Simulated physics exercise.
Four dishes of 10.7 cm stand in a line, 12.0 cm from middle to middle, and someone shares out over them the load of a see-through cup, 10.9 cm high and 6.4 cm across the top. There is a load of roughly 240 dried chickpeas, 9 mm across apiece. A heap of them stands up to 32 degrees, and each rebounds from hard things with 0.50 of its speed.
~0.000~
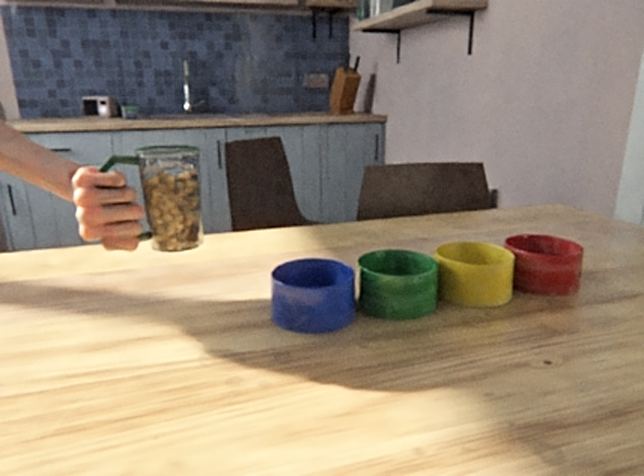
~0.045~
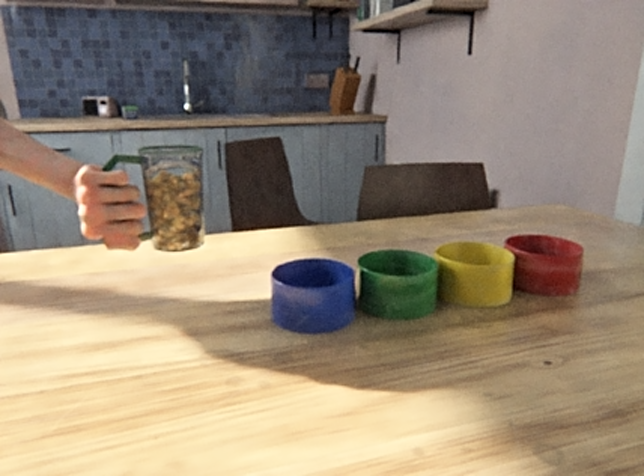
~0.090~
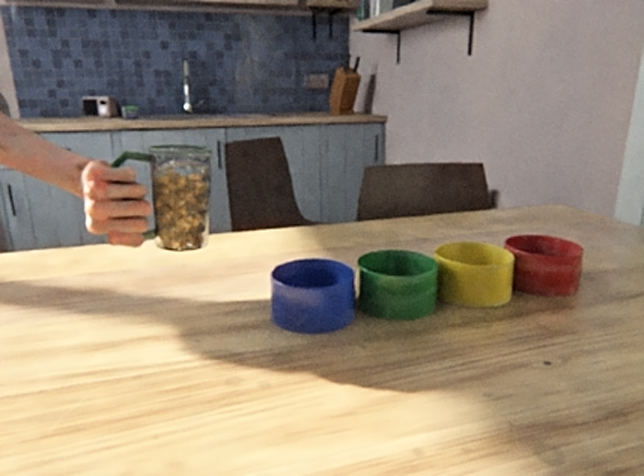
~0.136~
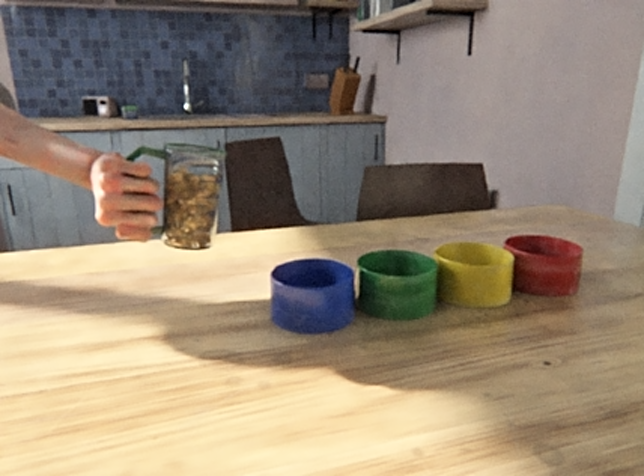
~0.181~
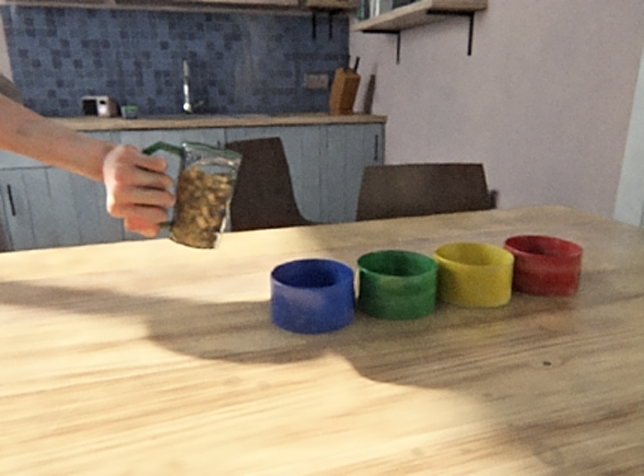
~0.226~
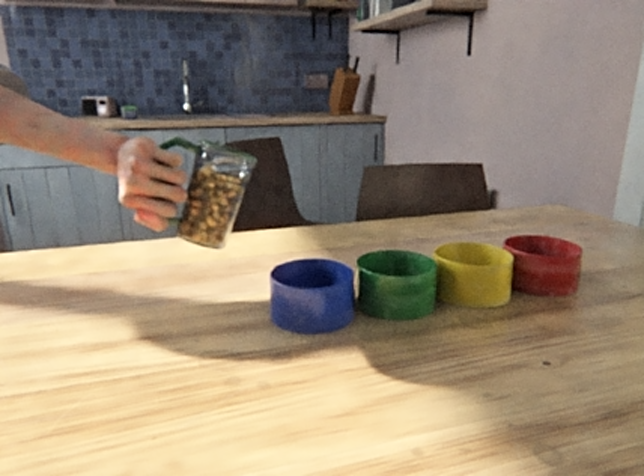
In a kitchen, a hand moving a see-through cup of dried chickpeas rightward and tilting it near four coloured dishes.
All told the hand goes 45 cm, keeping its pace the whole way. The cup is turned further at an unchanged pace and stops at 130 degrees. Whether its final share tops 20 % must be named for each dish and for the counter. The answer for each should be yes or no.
Red - no, blue - no, green - no, yellow - yes, counter - no.
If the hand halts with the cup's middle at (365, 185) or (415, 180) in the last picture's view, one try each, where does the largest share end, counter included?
Green, then yellow.
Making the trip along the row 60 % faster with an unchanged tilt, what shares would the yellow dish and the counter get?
In that case: Yellow 0, and counter 0.
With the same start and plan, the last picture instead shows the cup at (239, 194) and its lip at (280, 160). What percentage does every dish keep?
Then red 100, blue 0, green 0, and yellow 0.
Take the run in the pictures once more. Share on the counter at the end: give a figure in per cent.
I'd reckon around 5 per cent.
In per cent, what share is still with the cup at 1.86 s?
Estimate: Around 0 % of the load.
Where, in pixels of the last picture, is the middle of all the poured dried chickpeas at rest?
Roughly (477, 281).
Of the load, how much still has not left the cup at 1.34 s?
It works out to about 0 per cent of the load.
After 0.89 s, tilt 105 degrees; cup holds 100 %.
After 1.34 s, tilt 130 degrees; cup holds 0 %, green 5 %, yellow 85 %.
Then, at 1.86 s, tilt 130 degrees; cup holds 0 %, green 5 %, yellow 85 %.
In the end, at 2.2 s, red 0 %, blue 0 %, green 5 %, yellow 85 %, counter 5 %.
